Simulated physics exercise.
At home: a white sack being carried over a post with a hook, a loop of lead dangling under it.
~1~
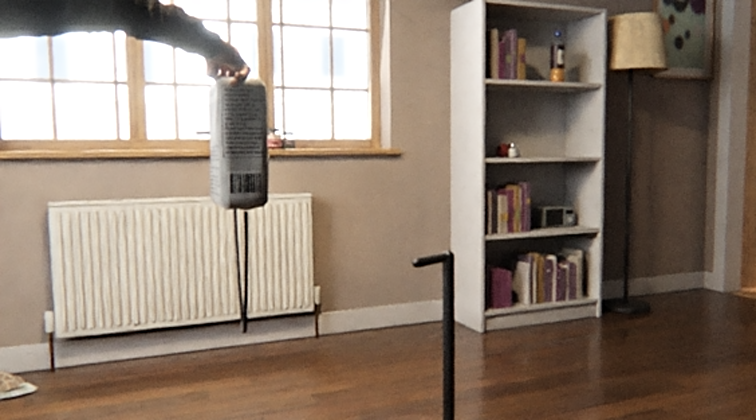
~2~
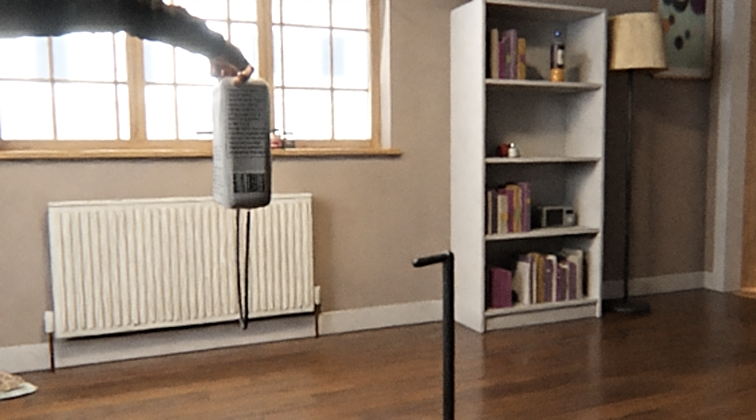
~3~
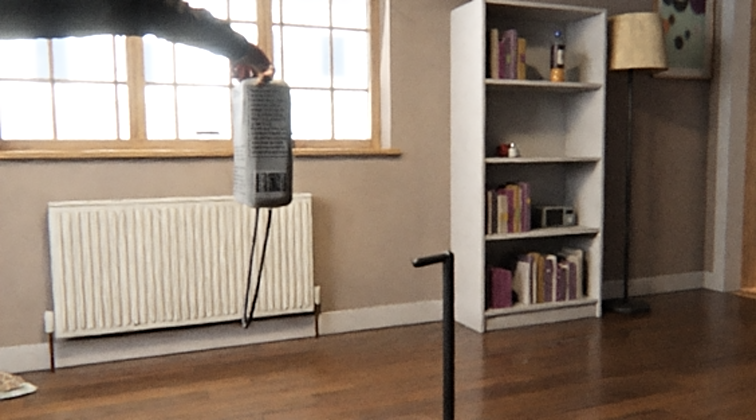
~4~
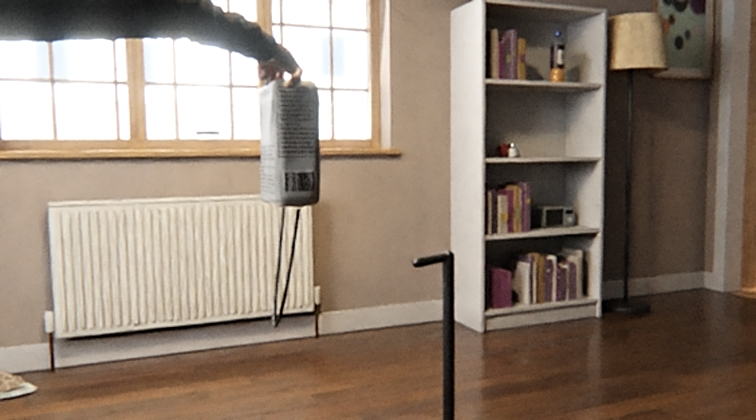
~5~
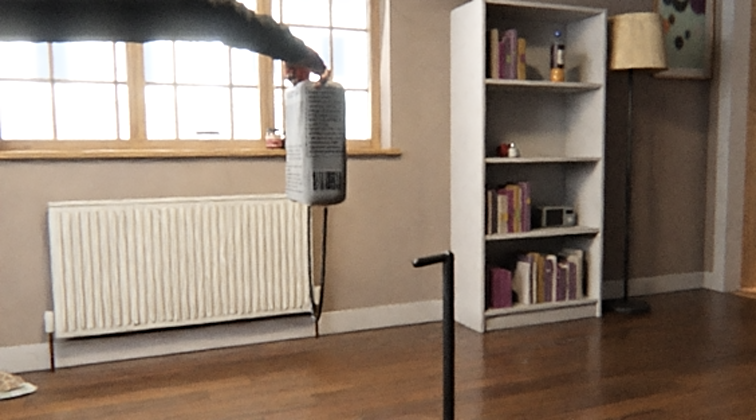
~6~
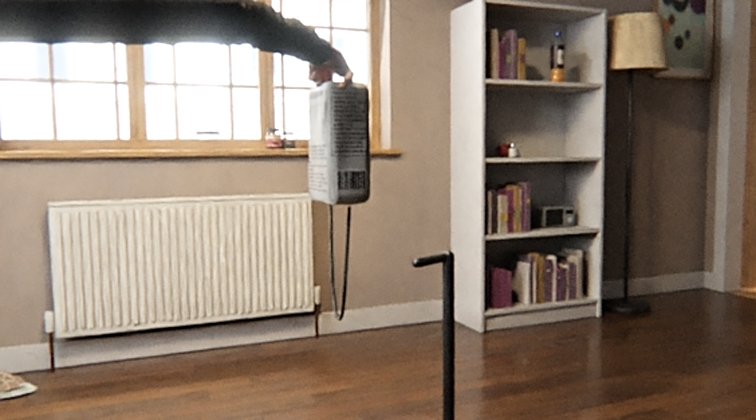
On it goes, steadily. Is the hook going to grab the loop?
The white sack snags on the hook.
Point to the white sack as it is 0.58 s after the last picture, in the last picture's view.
By then it is at (402, 144).
Then, 0.58 s after the last picture, sack nearing the post near (402, 144).
Then, 1.28 s after the last picture, sack over the post near (472, 143).
At rest, sack past the post near (519, 143); loop tight round the post, hand stopped. The white sack gets caught.
